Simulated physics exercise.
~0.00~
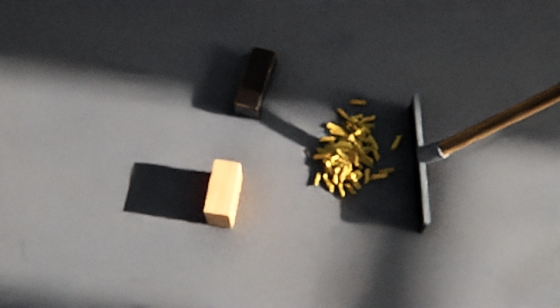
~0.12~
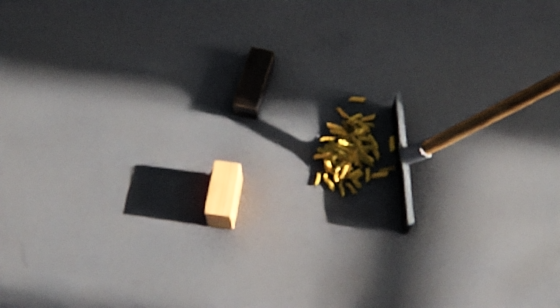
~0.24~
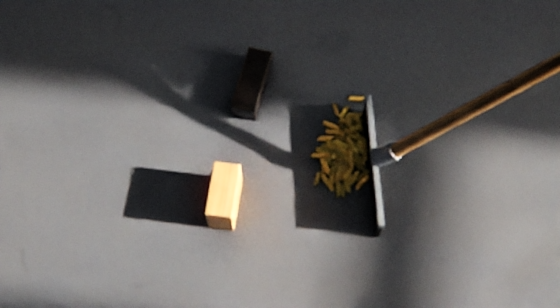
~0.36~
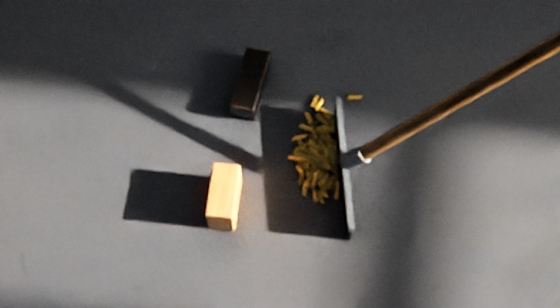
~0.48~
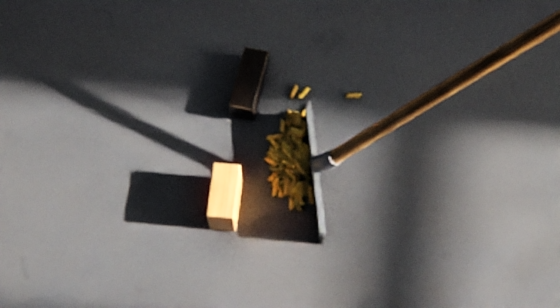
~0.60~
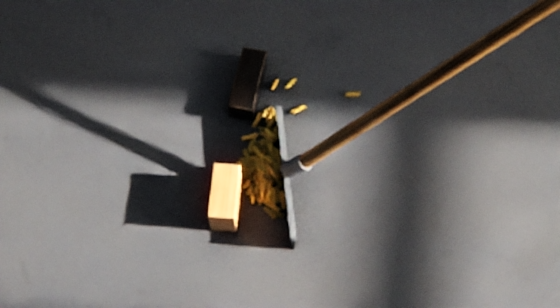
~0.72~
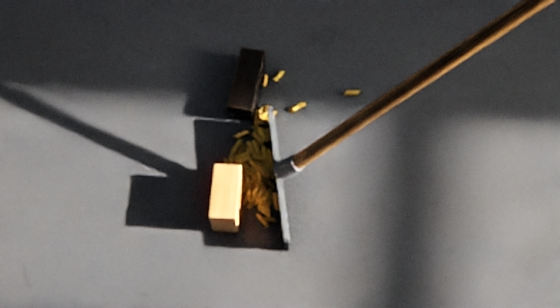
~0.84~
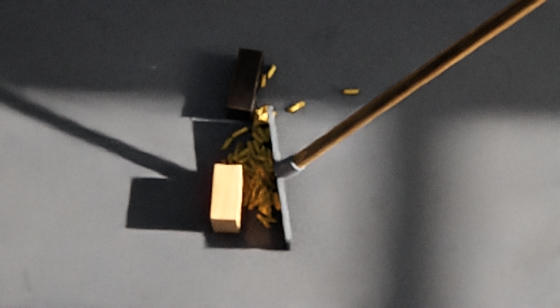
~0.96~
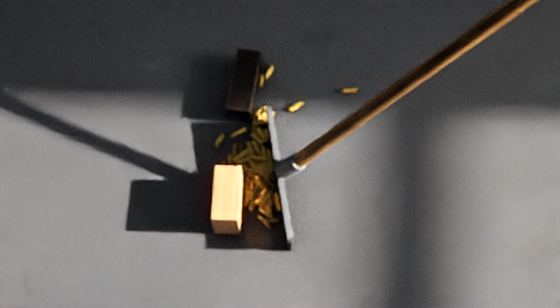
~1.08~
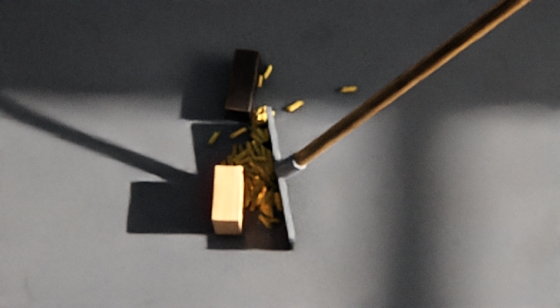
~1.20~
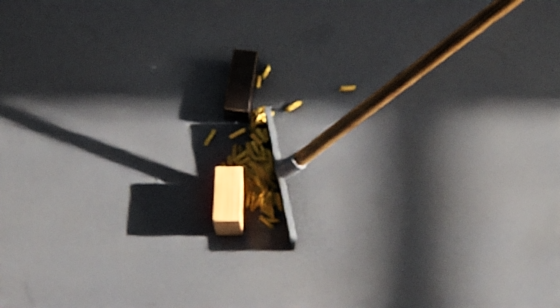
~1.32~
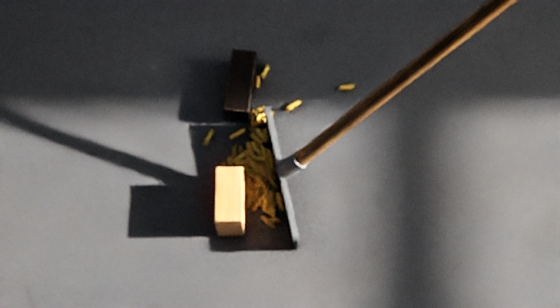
The clip opens on a grey floor where a loose pile of yellow dry pasta lies between a long-handled squeegee on the right and two blocks on the left, one dark and one pale wood. The blade moves left into the pile and pushes it along, leaving a few pieces behind near its upper end. The heap bunches up as it nears the gap between the blocks. The squeegee then slows and stops close to the pale block, and the pieces settle. Most end up held between blade and blocks, with a few in the gap and one stray at right.
